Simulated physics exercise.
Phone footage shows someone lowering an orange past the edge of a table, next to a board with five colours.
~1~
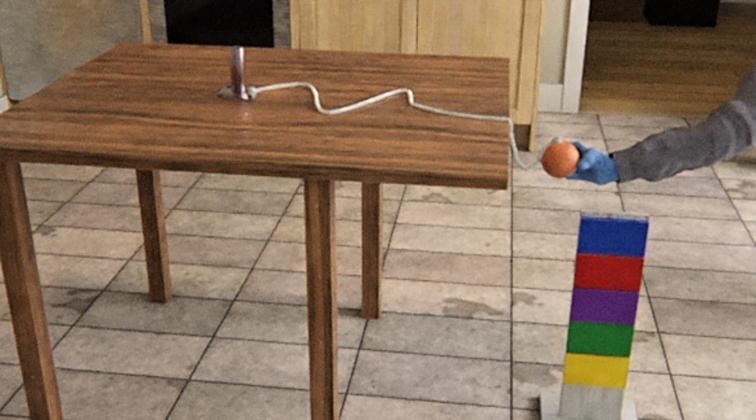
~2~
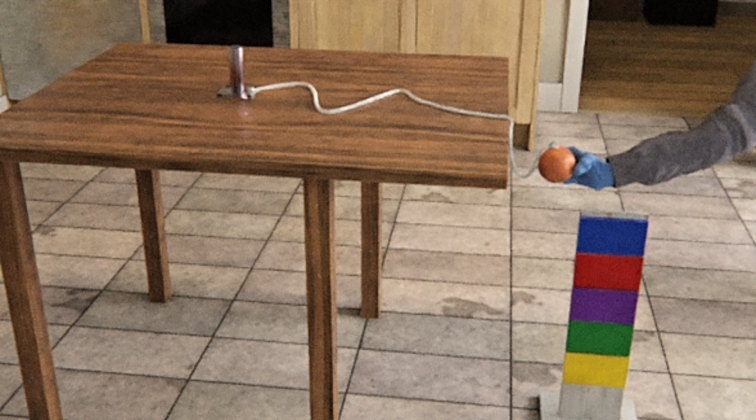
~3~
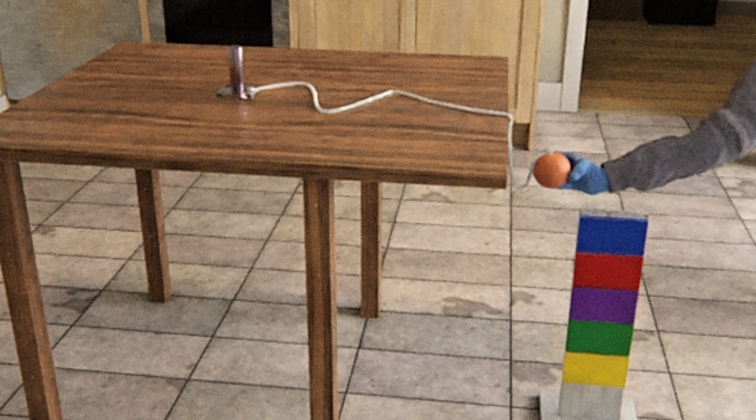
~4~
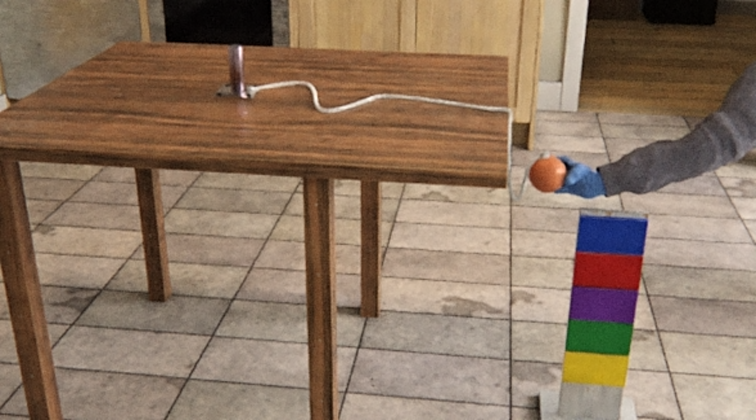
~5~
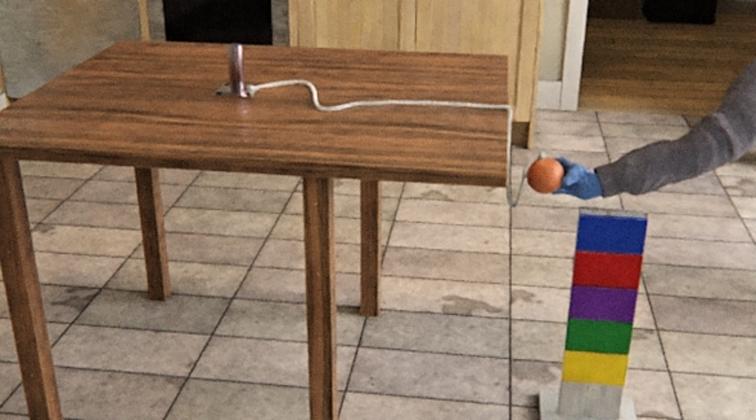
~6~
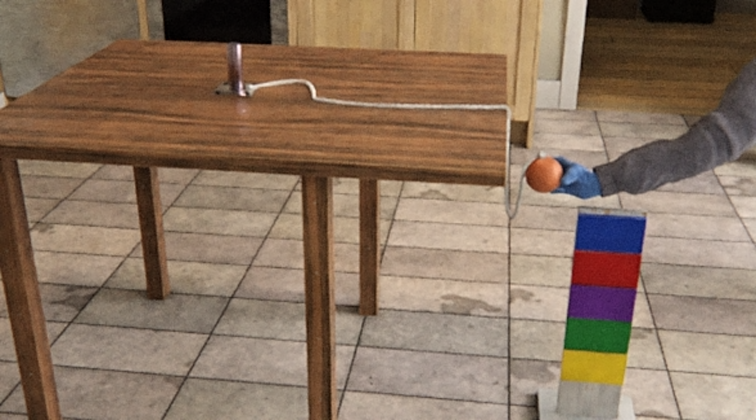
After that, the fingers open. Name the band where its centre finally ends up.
Its centre finishes at the yellow band.
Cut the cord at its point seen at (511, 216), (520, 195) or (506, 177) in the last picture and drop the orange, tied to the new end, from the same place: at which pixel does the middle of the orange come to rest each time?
About (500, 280) first, then about (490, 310), and finally about (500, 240).
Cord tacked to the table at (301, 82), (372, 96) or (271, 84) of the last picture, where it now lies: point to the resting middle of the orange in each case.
Try one gives (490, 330), try two (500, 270), and try three (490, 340).
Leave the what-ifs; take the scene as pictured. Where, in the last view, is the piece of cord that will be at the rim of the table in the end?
Pixel (456, 107).
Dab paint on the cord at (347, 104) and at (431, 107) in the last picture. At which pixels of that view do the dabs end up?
Point one: (404, 100); point two: (487, 106).
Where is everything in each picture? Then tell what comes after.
The first frame shows orange (560, 160); blue (613, 238); red (609, 274); purple (604, 307); green (600, 340); yellow (596, 372).
The second frame shows orange (556, 164); cord through (293, 84) (317, 106) (377, 98) (432, 105) (509, 133).
The third frame shows orange (552, 170).
The fourth frame shows orange (547, 174); cord through (293, 84) (317, 105) (377, 97) (466, 106) (509, 166).
The fifth frame shows orange (545, 175).
The sixth frame shows orange (544, 174); cord through (292, 82) (325, 101) (419, 107) (508, 119) (508, 207).
A little later, orange near (528, 347); level with yellow.
Next, orange near (473, 345); level with yellow.
Later still, orange near (497, 353); level with yellow.
When it is over, orange near (490, 352); level with yellow. The cord holds its middle at yellow.
